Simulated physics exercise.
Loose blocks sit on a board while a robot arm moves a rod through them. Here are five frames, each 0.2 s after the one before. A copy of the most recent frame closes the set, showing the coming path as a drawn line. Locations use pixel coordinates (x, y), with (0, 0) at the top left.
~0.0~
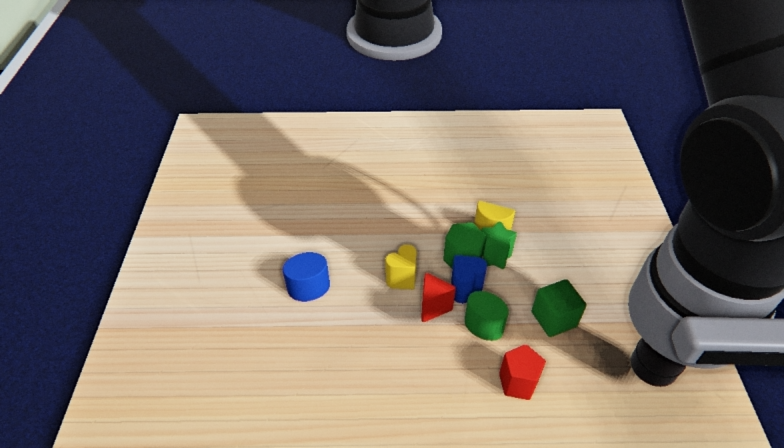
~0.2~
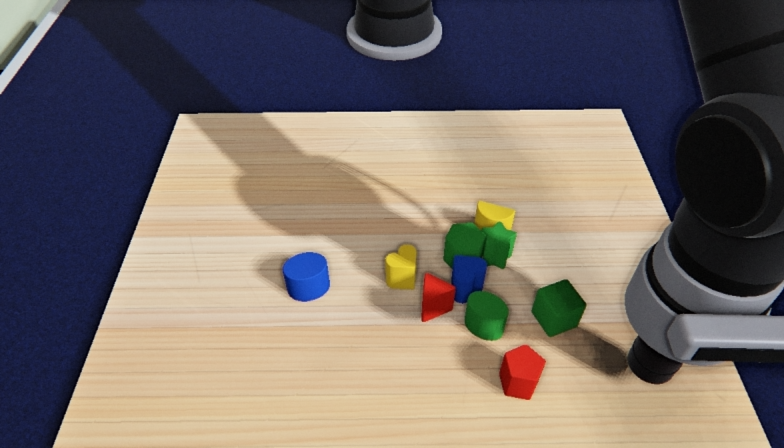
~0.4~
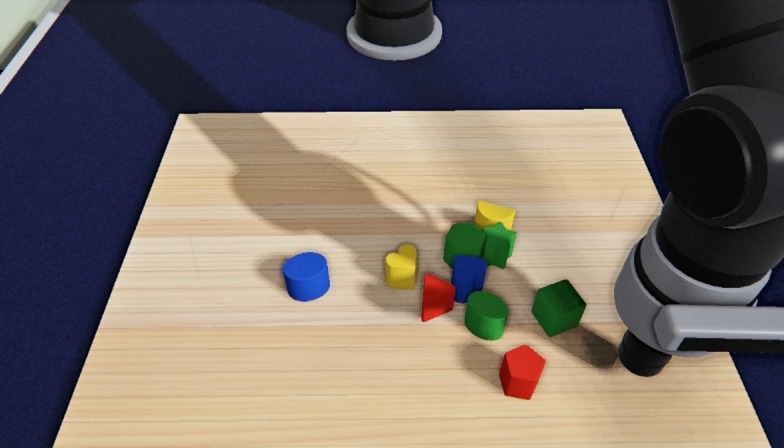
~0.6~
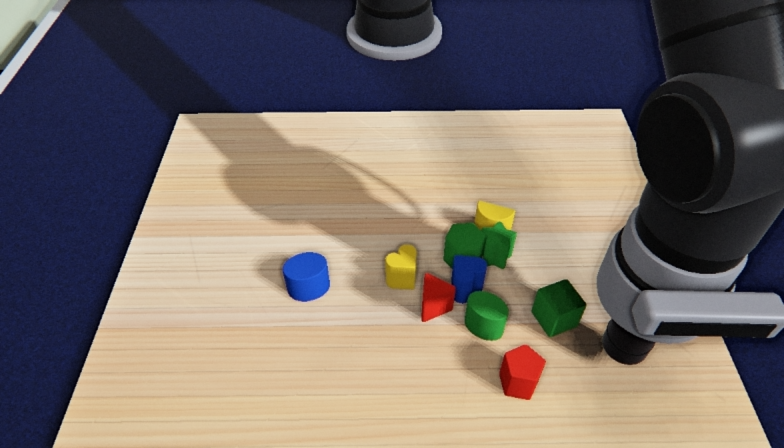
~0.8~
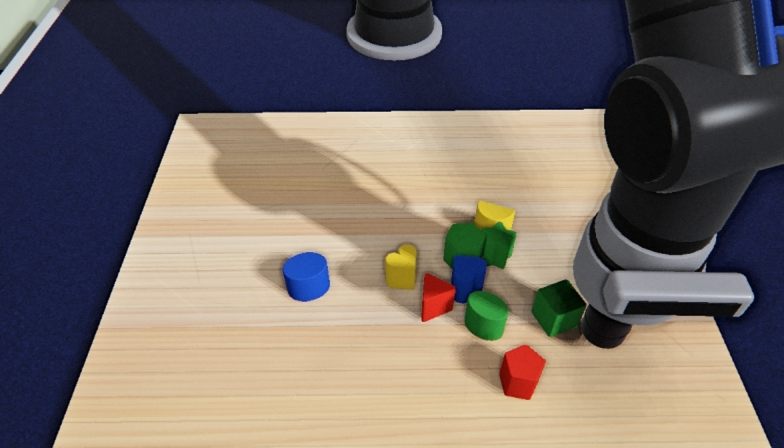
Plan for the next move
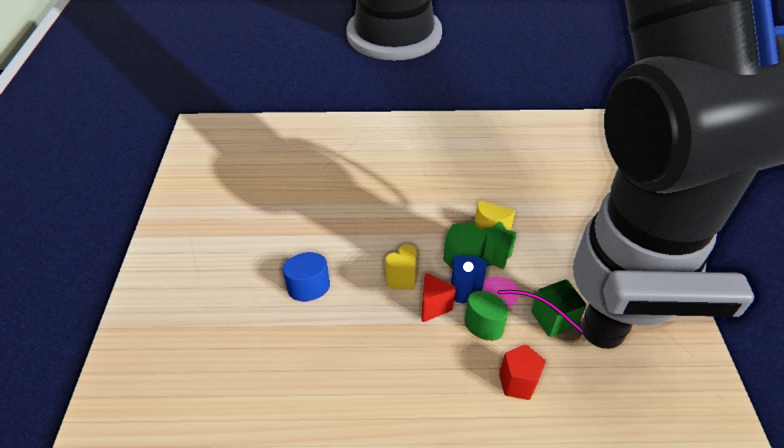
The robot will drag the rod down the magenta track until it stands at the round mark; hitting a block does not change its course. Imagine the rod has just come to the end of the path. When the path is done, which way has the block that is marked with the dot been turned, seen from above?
From above, the turn goes anticlockwise.
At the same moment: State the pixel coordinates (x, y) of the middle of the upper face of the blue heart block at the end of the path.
The middle of its top is at (435, 263).
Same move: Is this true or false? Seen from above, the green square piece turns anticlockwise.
My answer: True.
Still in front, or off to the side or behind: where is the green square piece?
By then it is in front of the rod.
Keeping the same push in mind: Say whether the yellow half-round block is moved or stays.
It will be resting on its spot.
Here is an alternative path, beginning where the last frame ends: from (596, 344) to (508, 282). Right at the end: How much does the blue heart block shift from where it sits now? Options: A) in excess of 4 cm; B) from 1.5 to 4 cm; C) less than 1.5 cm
Option B.
Path on the board, from (596, 344) over (566, 317) and (535, 296) to (499, 292); the dot is on the blue heart block.
The first path, step by step. One third of the way, rod (570, 304); green square piece (535, 283), turned 40° anticlockwise.
Two thirds of the way, rod (539, 283); green square piece (503, 271), turned 70° anticlockwise.
At the end, rod (502, 279); red three-sided block (432, 288); blue heart block (435, 263), turned 35° anticlockwise; yellow half-round block in place; green star in place; green square piece (467, 263), turned 55° anticlockwise.
